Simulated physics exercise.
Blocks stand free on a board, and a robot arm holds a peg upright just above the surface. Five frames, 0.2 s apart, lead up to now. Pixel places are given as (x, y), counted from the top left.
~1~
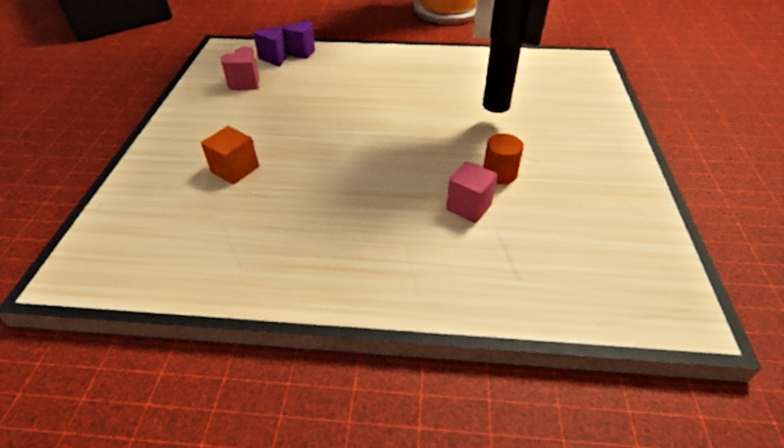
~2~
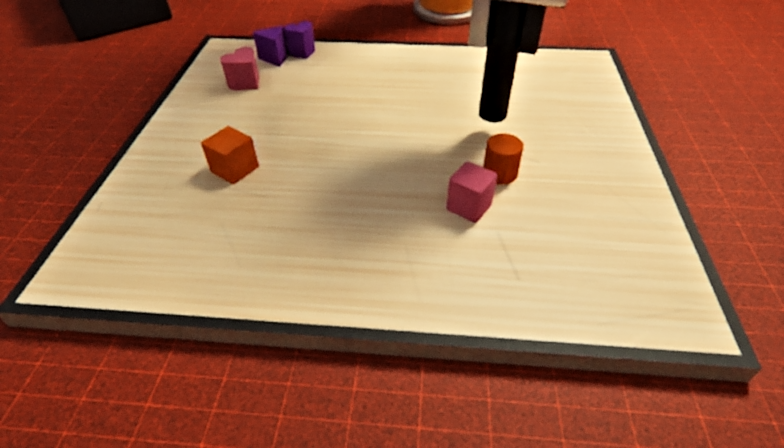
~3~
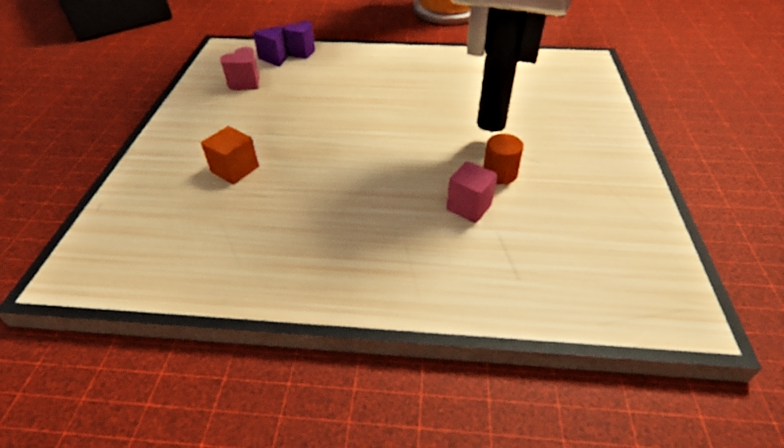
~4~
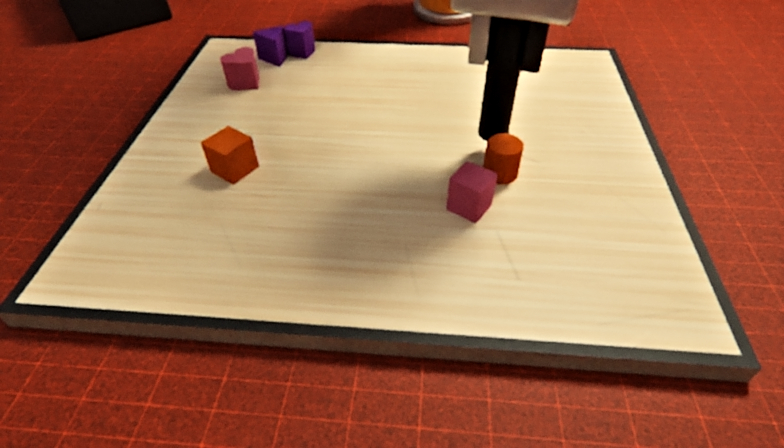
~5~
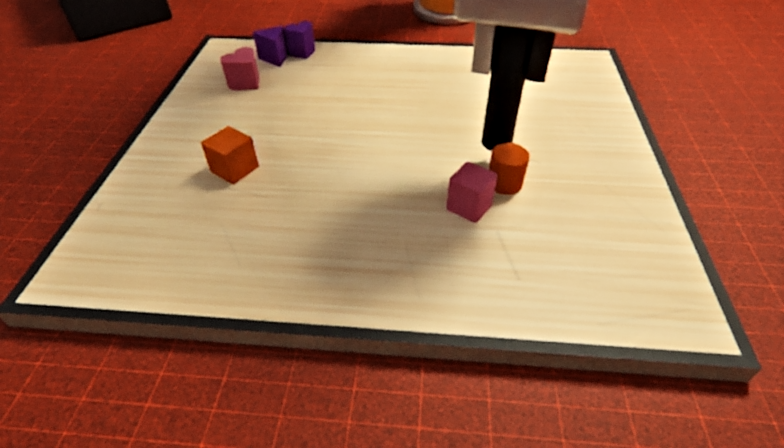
A robot arm holds a black peg upright over a pale wooden board with dark edges, seen from a fixed, raised view above a red gridded surface. An orange cylinder and a pink cube sit close together right of centre, an orange cube lies left, and a pink heart and purple blocks rest at the back left. The peg moves slowly toward the viewer and nudges the orange cylinder slightly forward and right, while the other blocks stay still.
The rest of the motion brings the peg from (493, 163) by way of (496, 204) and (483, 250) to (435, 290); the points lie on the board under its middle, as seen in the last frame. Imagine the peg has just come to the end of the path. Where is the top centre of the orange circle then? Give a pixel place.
It should be at about (540, 205).
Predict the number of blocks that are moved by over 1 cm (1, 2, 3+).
My prediction: Two blocks.
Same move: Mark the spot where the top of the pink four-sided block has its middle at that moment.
It is going to be at (461, 193).
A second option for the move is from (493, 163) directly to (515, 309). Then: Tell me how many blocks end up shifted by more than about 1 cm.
Two blocks.
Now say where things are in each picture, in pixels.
The first frame shows peg tip at (496, 106); block tops, pink four-sided block at (474, 176); orange circle at (506, 143).
The second frame shows peg at (493, 115); blocks unchanged.
The third frame shows peg at (491, 124); blocks unchanged.
The fourth frame shows peg at (493, 134); blocks unchanged.
The fifth frame shows peg at (497, 143); pink four-sided block at (474, 176); orange circle at (511, 153).
What follows on the original path. One third of the way, peg at (500, 185); pink four-sided block at (470, 183), turned 30° clockwise; orange circle at (533, 192).
Two thirds of the way, peg at (486, 231); pink four-sided block at (461, 193), turned 80° clockwise; orange circle at (540, 205).
At the end, peg at (437, 271); pink four-sided block at (461, 193), turned 80° clockwise; orange circle at (540, 205).
